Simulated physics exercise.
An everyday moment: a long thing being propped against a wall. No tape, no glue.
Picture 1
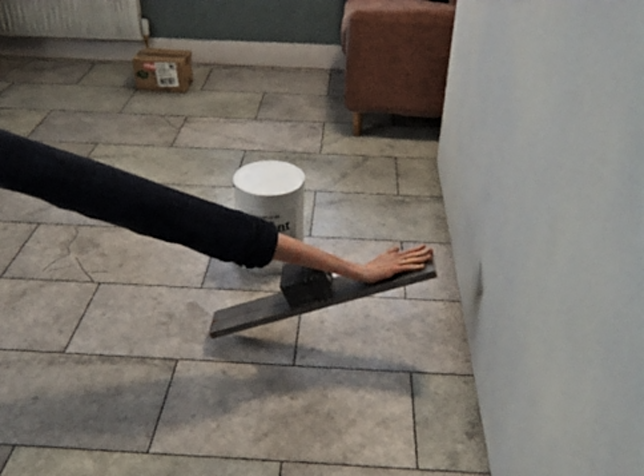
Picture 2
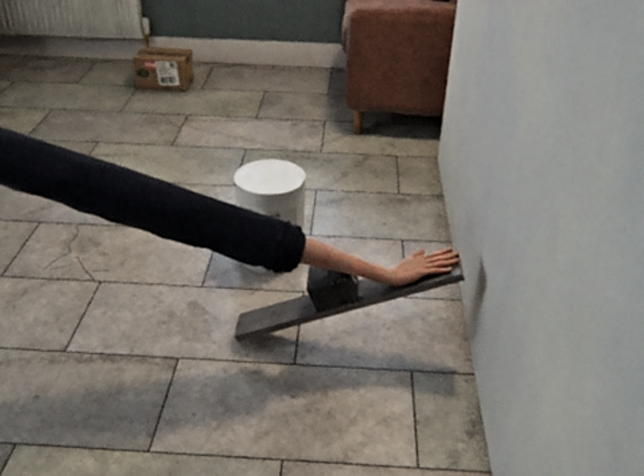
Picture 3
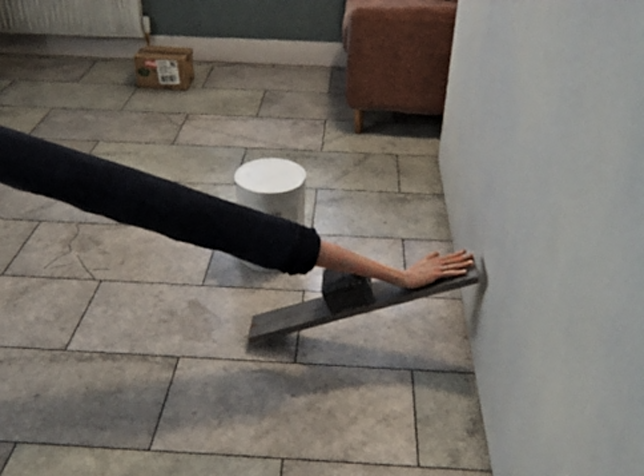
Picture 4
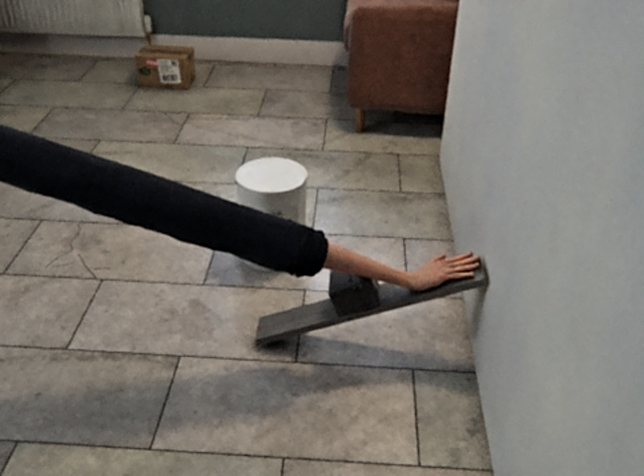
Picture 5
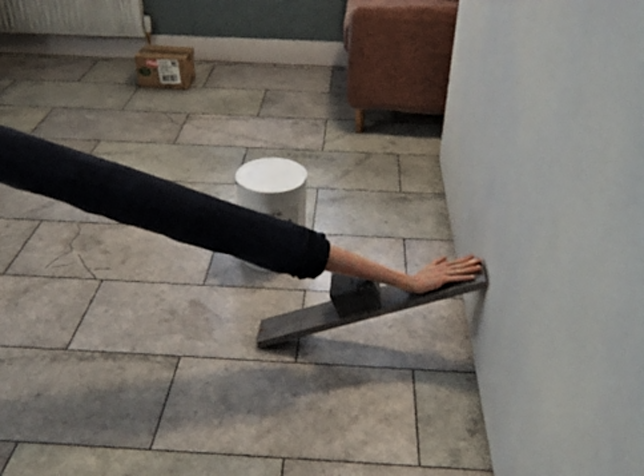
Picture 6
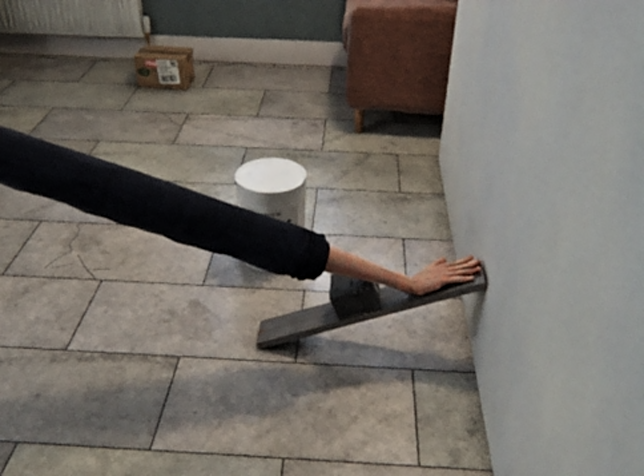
At the start, a hand at the end of a dark-sleeved arm holds a grey plank at a slant above a tiled floor, near a white pail. The arm moves the plank right until its raised end meets the pale wall, then stays almost still, the hand resting on it.
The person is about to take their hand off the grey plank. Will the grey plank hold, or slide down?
It slides down.
Then, 0.20 s later than the last frame, grey plank leaning 5° more than when let go near (363, 313).
Then, 0.30 s later than the last frame, grey plank leaning 21° more than when let go near (354, 336).
Then, 0.40 s later than the last frame, grey plank leaning 22° more than when let go near (353, 337).
When it is over, moved from the start, grey plank; white pail as before. End places, in pixels of the last picture, grey plank near (352, 340). The plank slips out.
